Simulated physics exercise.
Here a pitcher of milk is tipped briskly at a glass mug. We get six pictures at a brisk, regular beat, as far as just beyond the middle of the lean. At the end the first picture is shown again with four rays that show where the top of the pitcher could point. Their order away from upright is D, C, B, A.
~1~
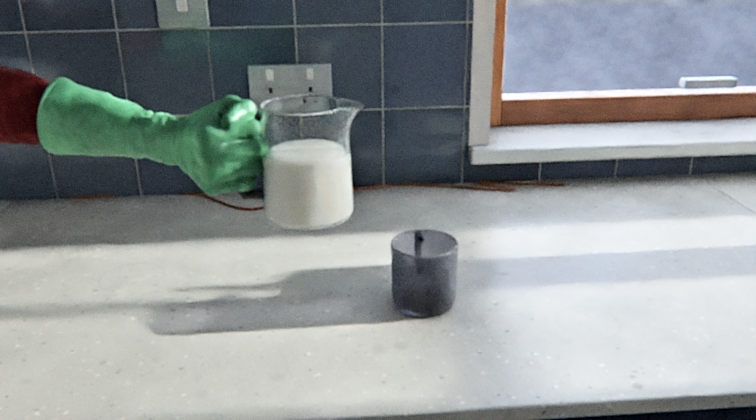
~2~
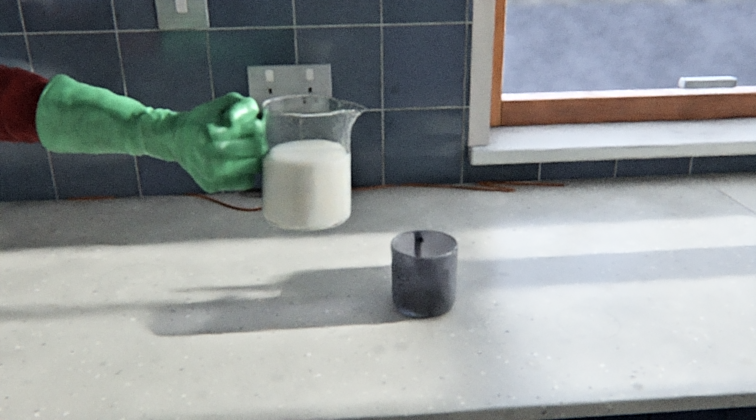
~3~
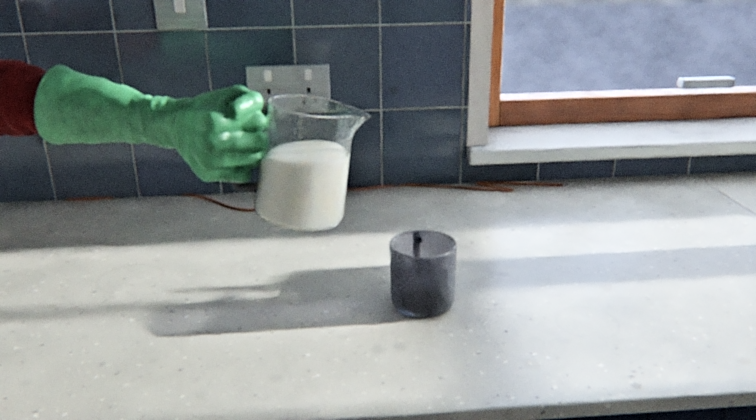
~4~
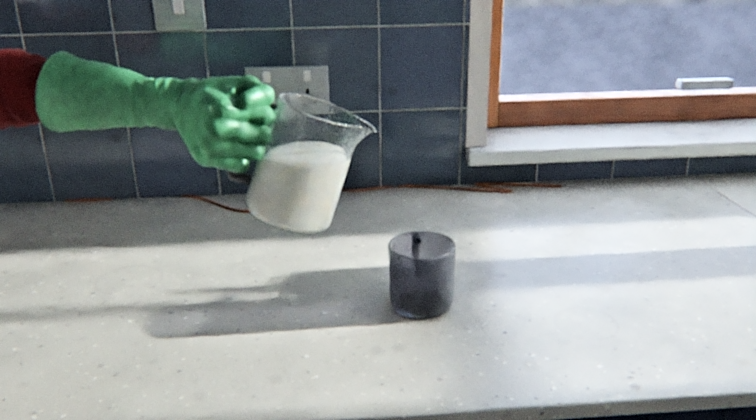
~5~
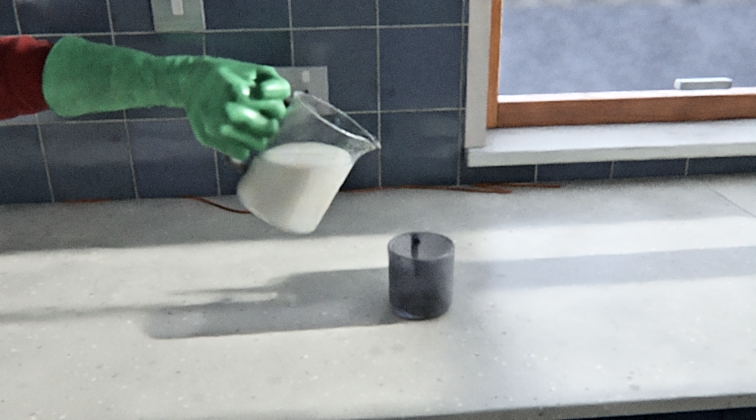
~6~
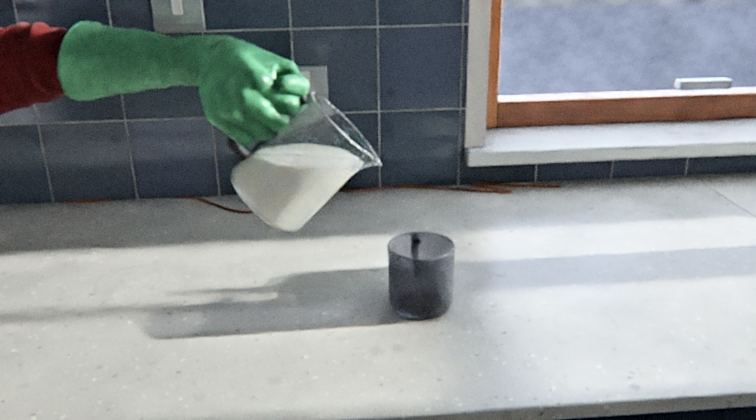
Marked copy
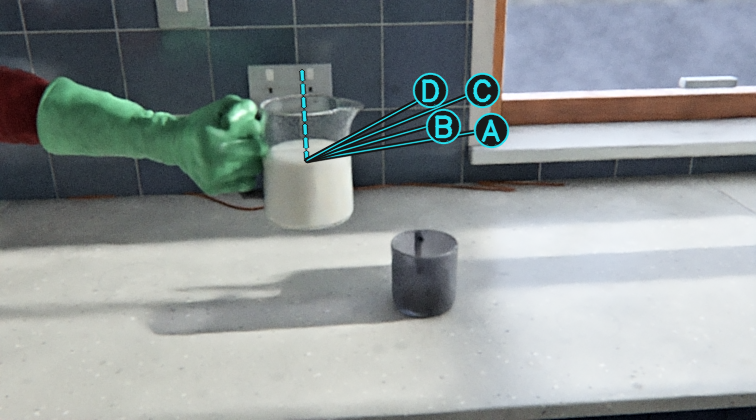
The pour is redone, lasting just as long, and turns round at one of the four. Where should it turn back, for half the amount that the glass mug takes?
Best: C.
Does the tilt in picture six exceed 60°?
No, it does not.
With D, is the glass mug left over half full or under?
Under half.
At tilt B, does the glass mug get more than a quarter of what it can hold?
Yes.
In cyan, A at (474, 132); B at (426, 126); C at (466, 96); D at (416, 101).
With A, the glass mug ends with about 86 % of what it can hold; 3 % of the milk is spilt.
With B, the glass mug ends with about 69 % of what it can hold.
With C, the glass mug ends with about 48 % of what it can hold.
With D, the glass mug ends with about 30 % of what it can hold.
